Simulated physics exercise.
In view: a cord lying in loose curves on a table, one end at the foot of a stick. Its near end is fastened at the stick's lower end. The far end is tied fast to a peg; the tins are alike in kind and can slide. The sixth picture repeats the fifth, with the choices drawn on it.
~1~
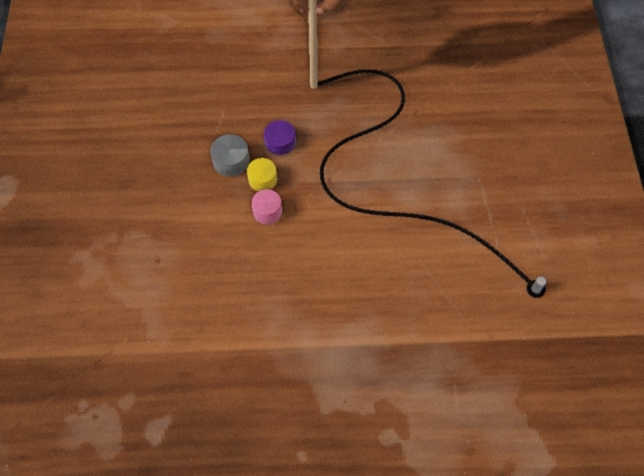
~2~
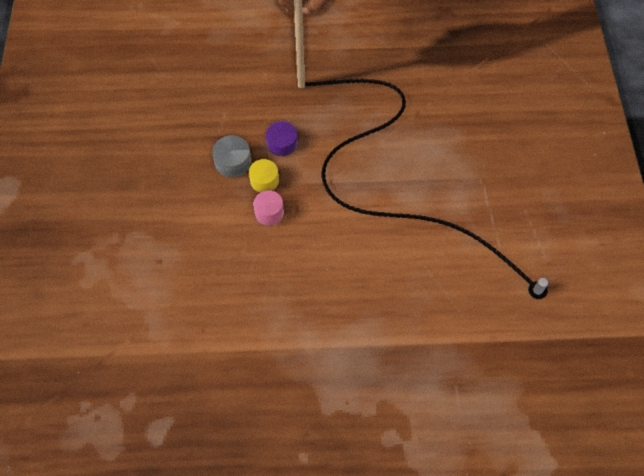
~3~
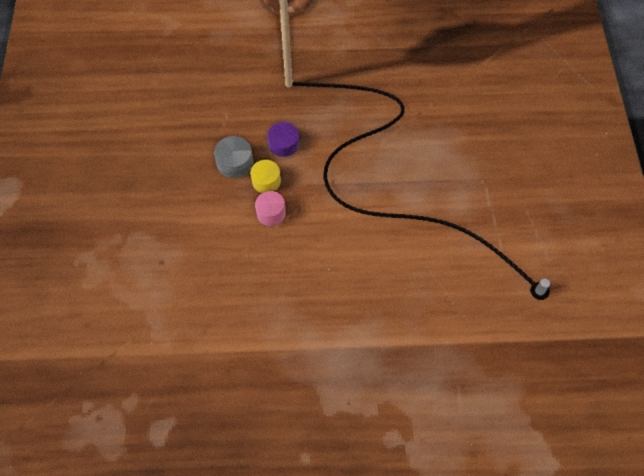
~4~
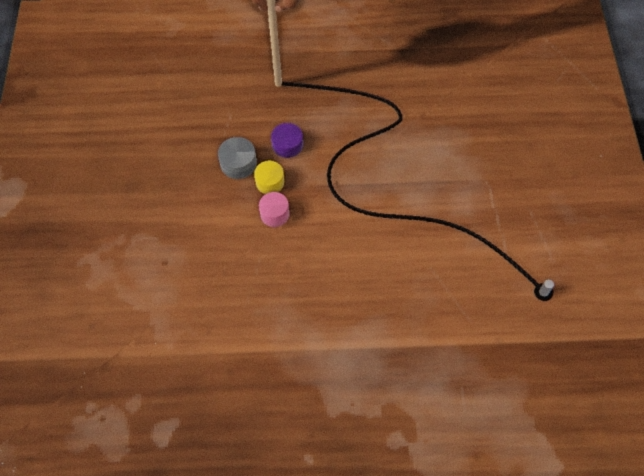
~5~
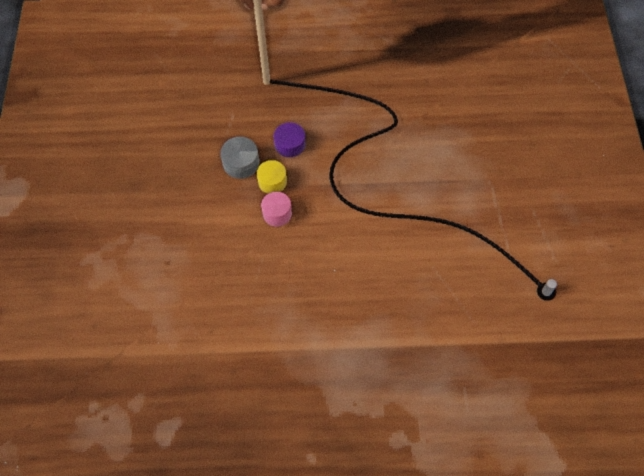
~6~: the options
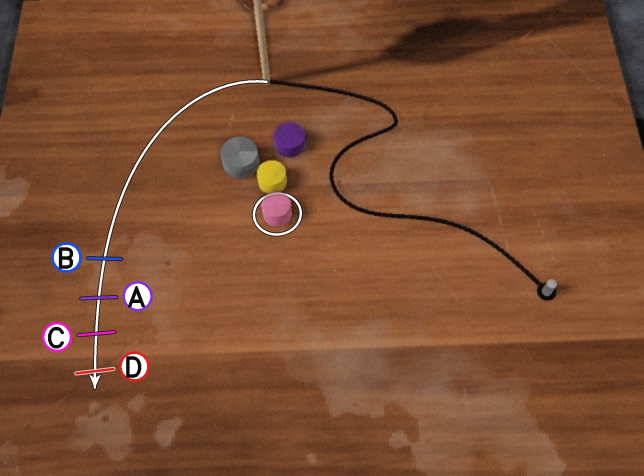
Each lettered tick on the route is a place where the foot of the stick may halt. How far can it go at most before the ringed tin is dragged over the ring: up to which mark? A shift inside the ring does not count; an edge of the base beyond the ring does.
B.
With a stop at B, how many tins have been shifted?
Three.
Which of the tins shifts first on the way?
The purple tin.
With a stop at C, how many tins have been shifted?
Four.
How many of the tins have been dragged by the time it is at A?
Four.
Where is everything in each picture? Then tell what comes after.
Grey tin (230, 155); purple tin (280, 138); peg (539, 285), in the first picture.
Peg (540, 286); yellow tin (264, 176), in the second picture.
Pink tin (271, 209); grey tin (234, 157), in the third picture.
Purple tin (287, 140); peg (546, 288), in the fourth picture.
Yellow tin (272, 177); pink tin (277, 209); grey tin (240, 158), in the fifth picture.
On the marked copy, A at (99, 298); B at (105, 259); C at (96, 334); D at (95, 371); the ring at (277, 214); the route from (267, 82) via (124, 191) to (95, 388).
Taking B. A third of the way, foot of the stick (181, 111); pink tin (277, 209).
Two thirds of the way, foot of the stick (128, 183); pink tin (277, 209).
When it is over, foot of the stick (105, 259); yellow tin (270, 186); pink tin (277, 210); grey tin (243, 170); purple tin (282, 162); the pink tin is still in its ring.
As for the rest, A drags the ringed tin to (282, 230); C drags the ringed tin to (290, 244); D drags the ringed tin to (300, 252).
